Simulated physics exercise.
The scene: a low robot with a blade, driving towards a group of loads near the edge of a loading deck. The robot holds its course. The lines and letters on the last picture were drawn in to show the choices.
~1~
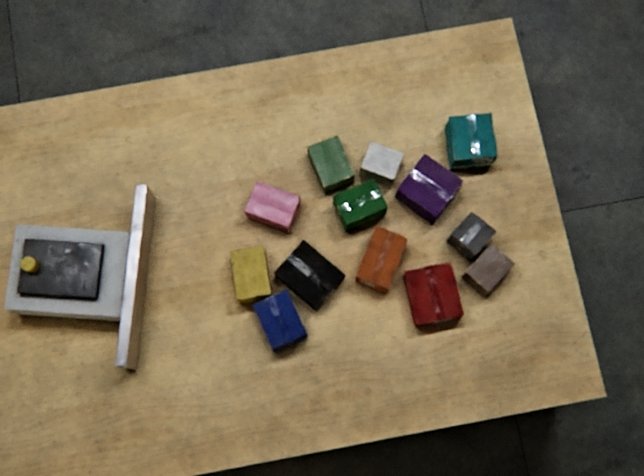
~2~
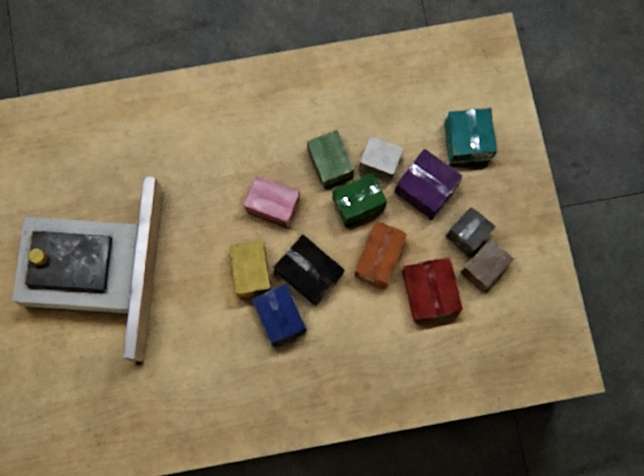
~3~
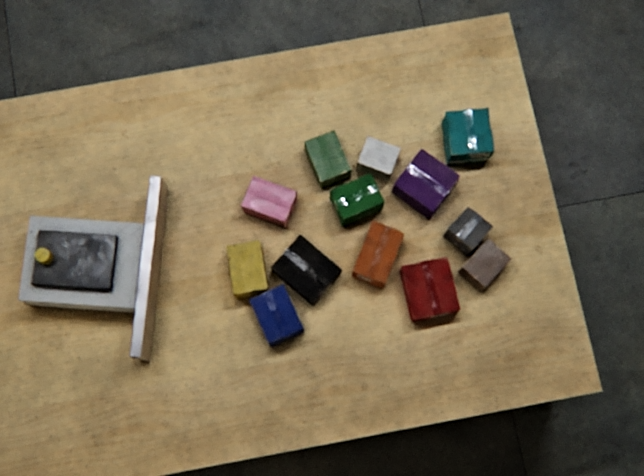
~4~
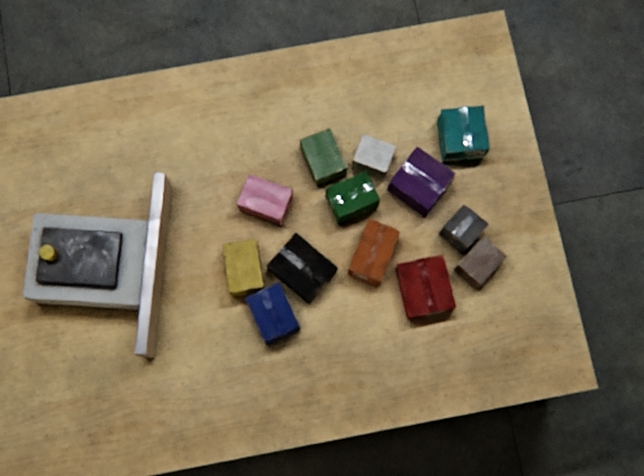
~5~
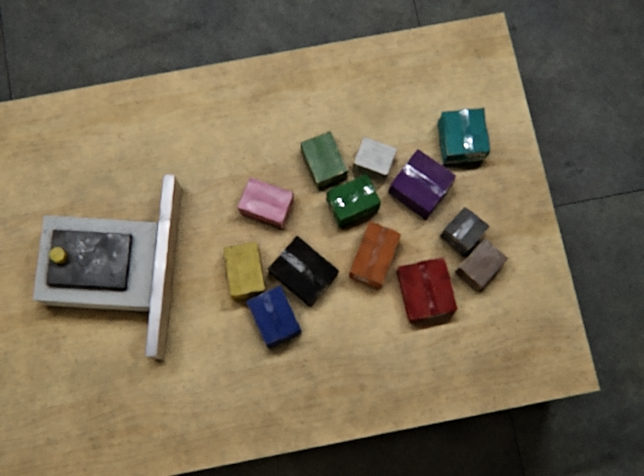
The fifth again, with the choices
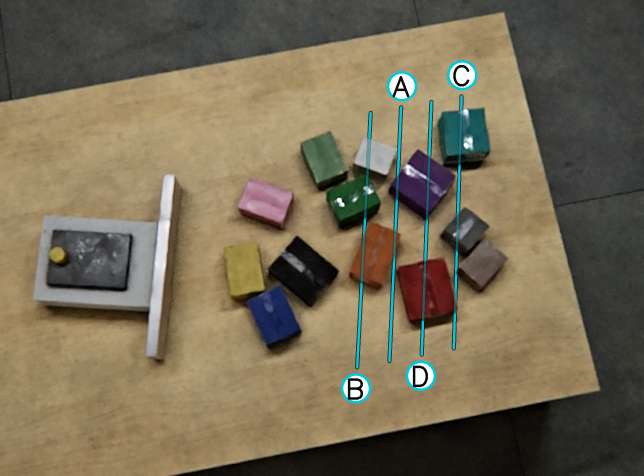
We see a wooden deck holding a scattered group of small, differently coloured boxes, with a low bladed robot at the left. The robot creeps a short way to the right toward the boxes, which stay in their places.
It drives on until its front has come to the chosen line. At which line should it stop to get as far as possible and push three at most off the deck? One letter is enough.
No farther than C.
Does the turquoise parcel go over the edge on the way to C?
No.
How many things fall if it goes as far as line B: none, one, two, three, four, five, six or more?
In all, none.
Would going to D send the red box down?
By then, no.
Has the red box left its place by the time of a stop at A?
By then, yes.
On the marked copy, A at (396, 230); B at (364, 236); C at (458, 219); D at (427, 225).
Following C. Soon after the start, robot (204, 239); blue parcel (290, 321); red box (434, 290).
Later, robot (313, 218); brown crate (520, 266); grey box (504, 228).
In the end, robot (396, 203); grey box over the edge; brown crate over the edge; two fallen.
As for the rest, A is within the limit but short; B is within the limit but short; D is within the limit but short.
